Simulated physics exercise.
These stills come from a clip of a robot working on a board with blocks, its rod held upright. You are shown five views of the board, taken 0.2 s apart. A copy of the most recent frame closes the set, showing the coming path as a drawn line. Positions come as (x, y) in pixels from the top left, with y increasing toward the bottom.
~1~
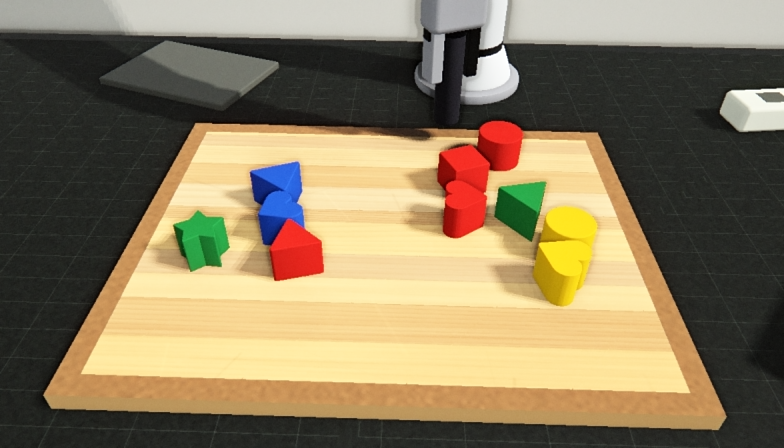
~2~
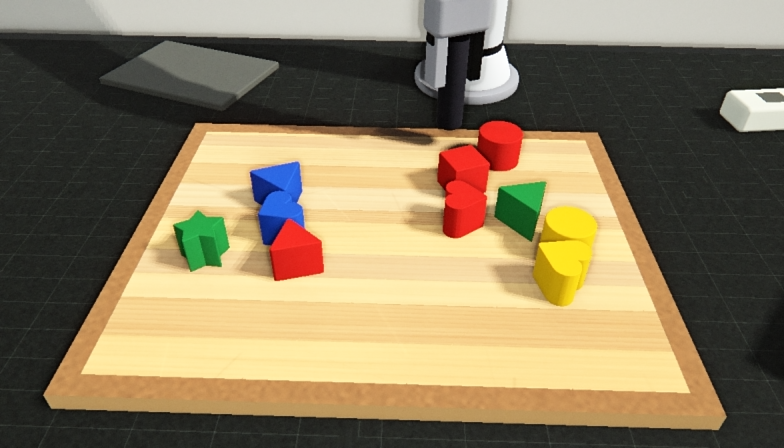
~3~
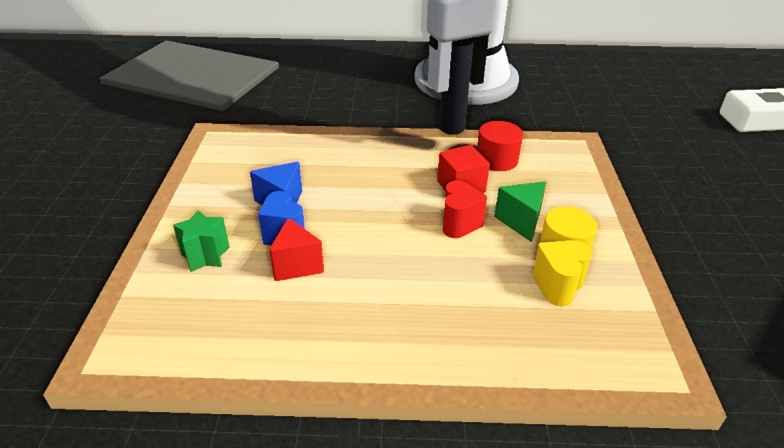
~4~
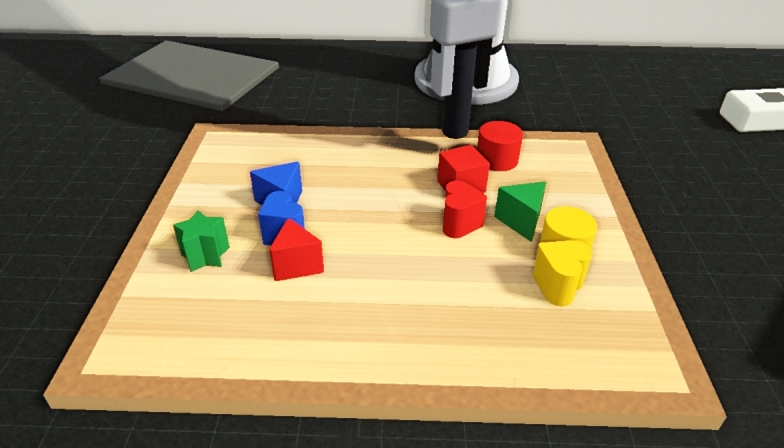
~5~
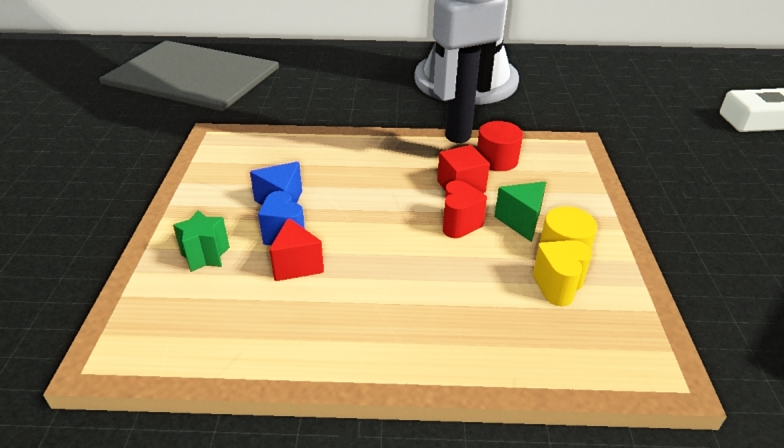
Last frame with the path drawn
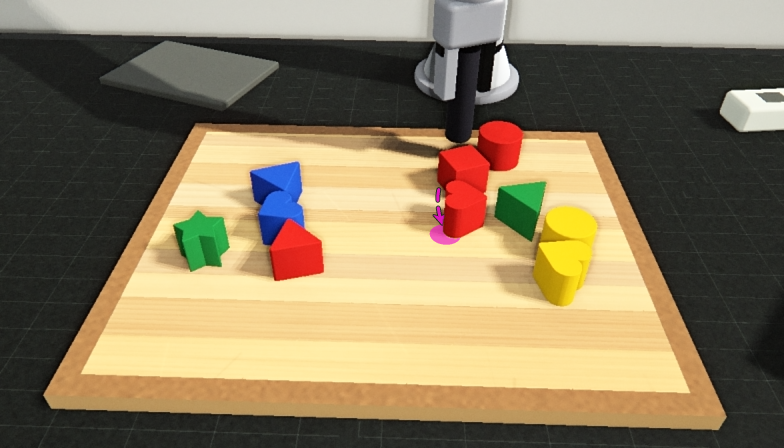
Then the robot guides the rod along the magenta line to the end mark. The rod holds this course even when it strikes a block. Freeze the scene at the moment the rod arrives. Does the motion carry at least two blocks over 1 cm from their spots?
It seems so.
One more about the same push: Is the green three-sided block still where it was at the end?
Yes.
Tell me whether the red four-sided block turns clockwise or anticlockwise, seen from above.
The block turns counter-clockwise.
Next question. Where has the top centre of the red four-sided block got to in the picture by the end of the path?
By then it is at (479, 176).
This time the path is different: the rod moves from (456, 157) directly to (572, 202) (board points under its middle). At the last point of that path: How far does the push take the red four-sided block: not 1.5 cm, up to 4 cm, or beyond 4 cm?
It moves less than 1.5 cm.
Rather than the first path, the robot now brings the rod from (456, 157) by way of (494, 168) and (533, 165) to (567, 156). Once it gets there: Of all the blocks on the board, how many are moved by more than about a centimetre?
Going by the path, one of them shifts by more than about 1 cm.
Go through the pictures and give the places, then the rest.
In the first frame, rod's lower end at (446, 121); red heart-shaped block at (463, 194); red four-sided block at (464, 157); red cylinder at (501, 131); green three-sided block at (527, 192).
In the second frame, rod at (449, 125); blocks still.
In the third frame, rod at (452, 129); blocks still.
In the fourth frame, rod at (455, 134); blocks still.
In the fifth frame, rod at (458, 138); red heart-shaped block at (463, 194); red four-sided block at (464, 157); red cylinder at (501, 131); green three-sided block at (527, 192).
Drawn move, from (456, 157) through (442, 179) and (438, 205) to (445, 234).
What follows on the original path. One third of the way, rod at (444, 159); red four-sided block at (466, 165), turned 20° anticlockwise.
Two thirds of the way, rod at (440, 186); red heart-shaped block at (463, 197); red four-sided block at (478, 175), turned 50° anticlockwise.
At the end, rod at (447, 214); red heart-shaped block at (483, 220), turned 35° anticlockwise; red four-sided block at (479, 176), turned 55° anticlockwise; red cylinder still; green three-sided block still.
